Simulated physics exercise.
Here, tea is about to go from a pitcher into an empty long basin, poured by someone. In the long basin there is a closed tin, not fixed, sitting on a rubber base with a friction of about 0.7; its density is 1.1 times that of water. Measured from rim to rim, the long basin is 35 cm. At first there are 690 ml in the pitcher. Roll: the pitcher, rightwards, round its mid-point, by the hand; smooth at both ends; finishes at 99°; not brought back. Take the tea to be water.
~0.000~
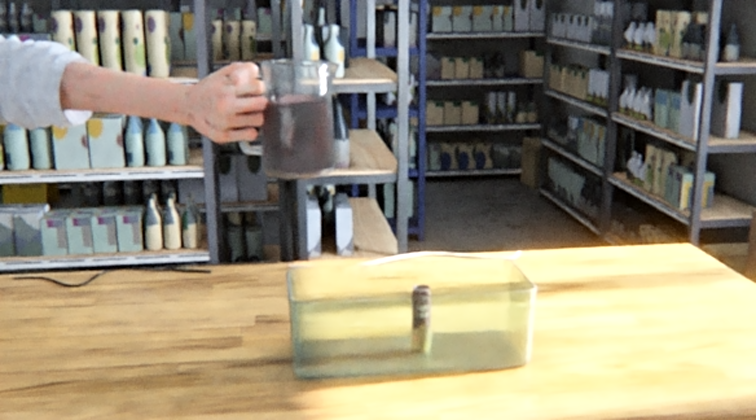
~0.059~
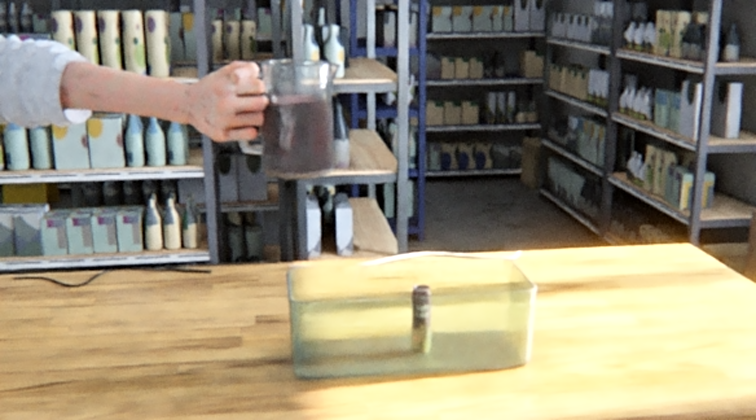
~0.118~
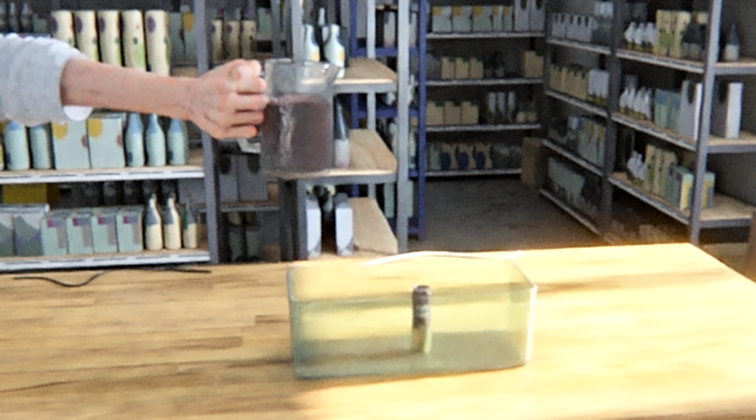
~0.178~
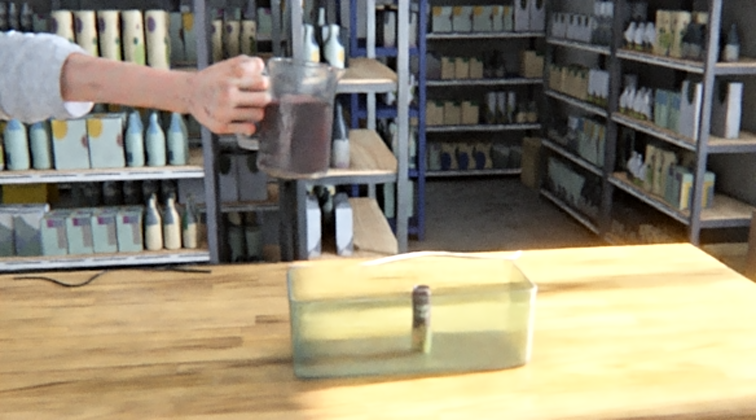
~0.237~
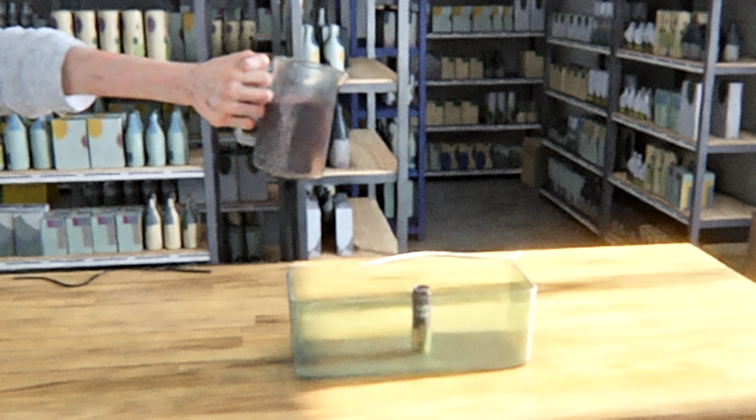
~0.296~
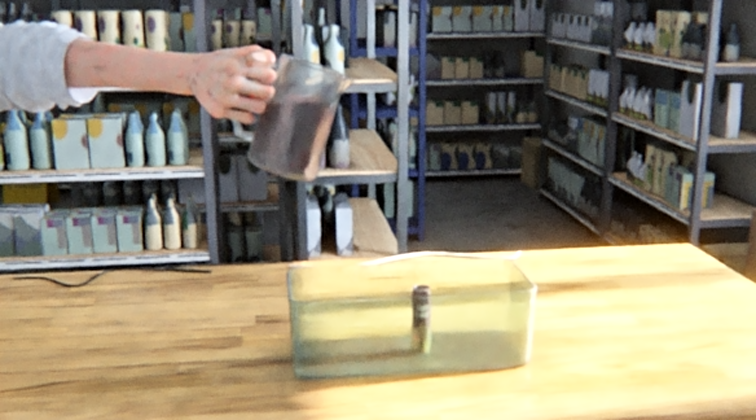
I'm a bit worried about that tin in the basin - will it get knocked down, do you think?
No, it should stay standing.
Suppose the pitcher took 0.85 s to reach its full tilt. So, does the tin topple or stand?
Then it holds its balance.
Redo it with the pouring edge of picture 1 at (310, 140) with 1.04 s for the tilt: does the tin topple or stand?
Then it stays on its base.
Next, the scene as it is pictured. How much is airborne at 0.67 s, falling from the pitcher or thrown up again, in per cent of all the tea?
Around 4 in a hundred.
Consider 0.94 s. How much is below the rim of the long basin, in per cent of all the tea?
Roughly 14 %.
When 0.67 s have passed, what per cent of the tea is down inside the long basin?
Around 0%.
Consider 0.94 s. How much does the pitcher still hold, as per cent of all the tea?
56 %.
By 0.67 s the tilt is 71° and 96 per cent is still to pour; the tin stands where it began.
By 0.94 s the tilt is 97° and 55 per cent is still to pour; the tin stands where it began.
By 1.23 s the tilt is 99° and 17 per cent is still to pour; the tin stands where it began.
By 1.54 s the tilt is 99° and 4 per cent is still to pour; the tin stands where it began.
At rest the tin stands where it began.
